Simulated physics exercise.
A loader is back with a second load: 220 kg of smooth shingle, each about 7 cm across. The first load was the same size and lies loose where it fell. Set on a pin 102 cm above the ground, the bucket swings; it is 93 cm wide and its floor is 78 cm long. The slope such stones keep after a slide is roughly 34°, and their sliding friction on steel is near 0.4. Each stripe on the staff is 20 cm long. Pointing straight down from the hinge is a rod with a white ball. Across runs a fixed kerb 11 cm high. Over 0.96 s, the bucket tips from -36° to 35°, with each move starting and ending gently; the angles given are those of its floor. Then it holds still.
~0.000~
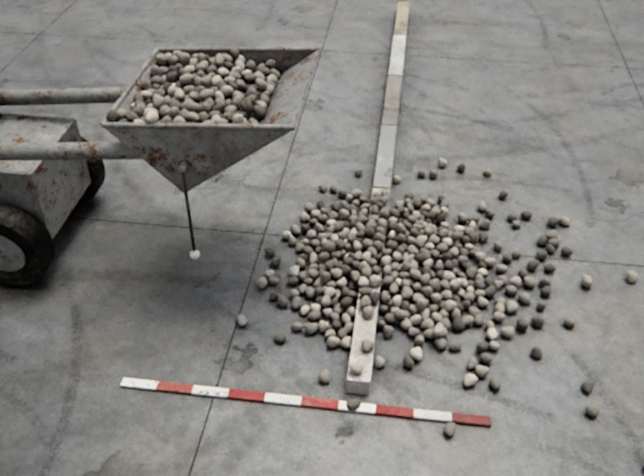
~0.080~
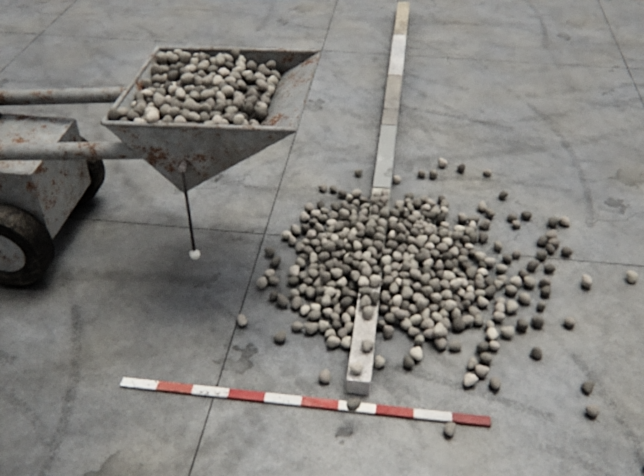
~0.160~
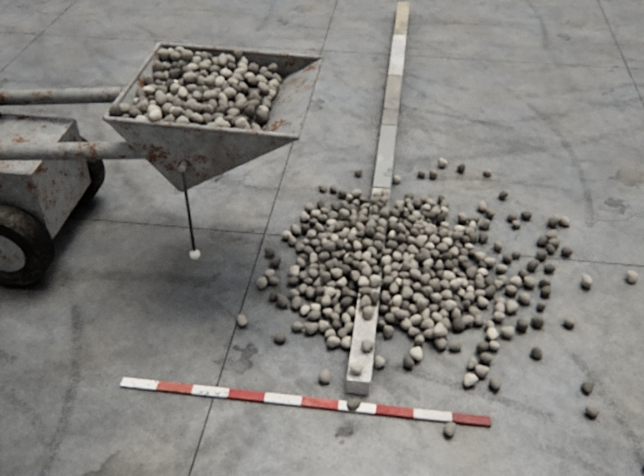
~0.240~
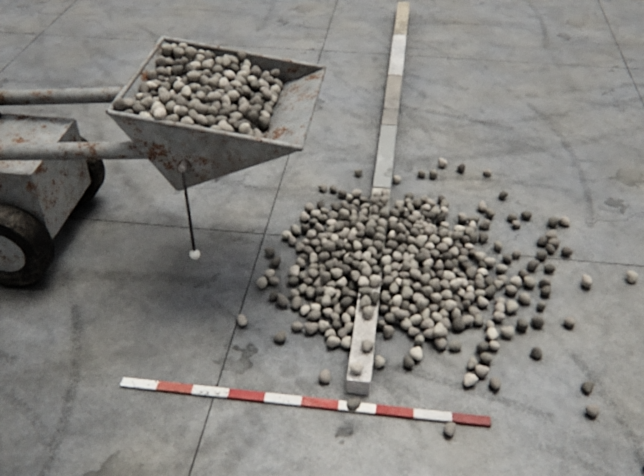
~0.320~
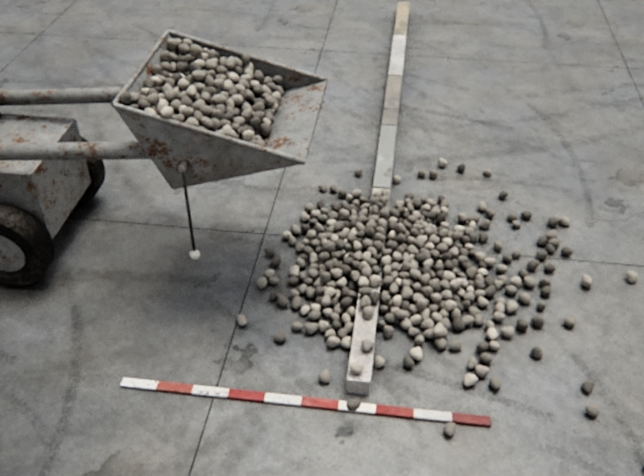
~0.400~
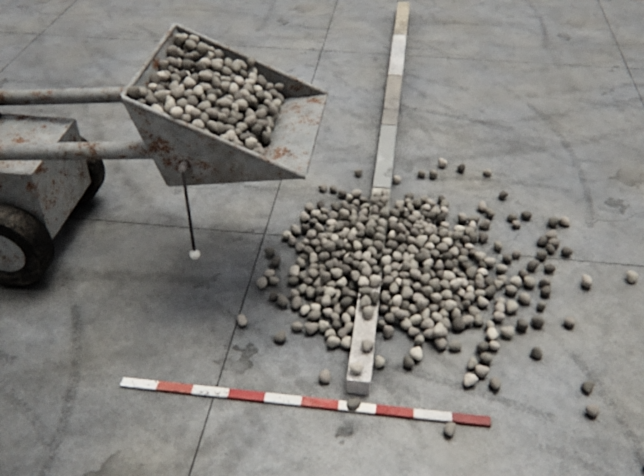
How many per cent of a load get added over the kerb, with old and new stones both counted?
18 %.
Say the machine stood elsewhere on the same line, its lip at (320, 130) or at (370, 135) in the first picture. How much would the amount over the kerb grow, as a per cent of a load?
First some 40, then 90 per cent.
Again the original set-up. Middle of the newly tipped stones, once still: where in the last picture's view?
(338, 249).
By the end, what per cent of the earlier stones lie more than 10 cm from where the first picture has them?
I'd put it at about 10 per cent.
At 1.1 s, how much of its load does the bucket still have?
That works out to about 70 %.
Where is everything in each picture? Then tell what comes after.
The bucket is at -36°, its lip at (294, 128); the top of the load is at (210, 65). The earlier load is highest near (380, 257), 16 cm above ground level, 40 % on this side of the kerb, 60 % over the kerb, in the first picture.
The bucket is at -35°, its lip at (296, 130); the top of the load is at (197, 63); the stones move at 0.1 m/s on average, in the second picture.
The bucket is at -31°, its lip at (299, 137); the top of the load is at (187, 59); the stones move at 0.2 m/s on average, in the third picture.
The bucket is at -25°, its lip at (302, 149); the top of the load is at (175, 58); the stones move at 0.3 m/s on average, in the fourth picture.
The bucket is at -18°, its lip at (305, 162); the top of the load is at (177, 52); the stones move at 0.3 m/s on average, in the fifth picture.
The bucket is at -9°, its lip at (306, 177); the top of the load is at (183, 47); the stones move at 0.3 m/s on average, in the sixth picture.
After 0.7 s the floor is at 24°; in per cent of one load, 100 in the bucket, 40 on this side of the kerb, 60 over the kerb; the foremost stones are at (609, 309).
After 1.1 s the floor is at 35°; in per cent of one load, 71 in the bucket, 69 on this side of the kerb, 60 over the kerb; the foremost stones are at (609, 309).
After 1.4 s the floor is at 35°; in per cent of one load, 19 in the bucket, 118 on this side of the kerb, 64 over the kerb; the foremost stones are at (609, 309).
After 3.8 s the floor is at 35°; in per cent of one load, 0 in the bucket, 122 on this side of the kerb, 78 over the kerb; the foremost stones are at (609, 309). Net gain over the kerb, 18.
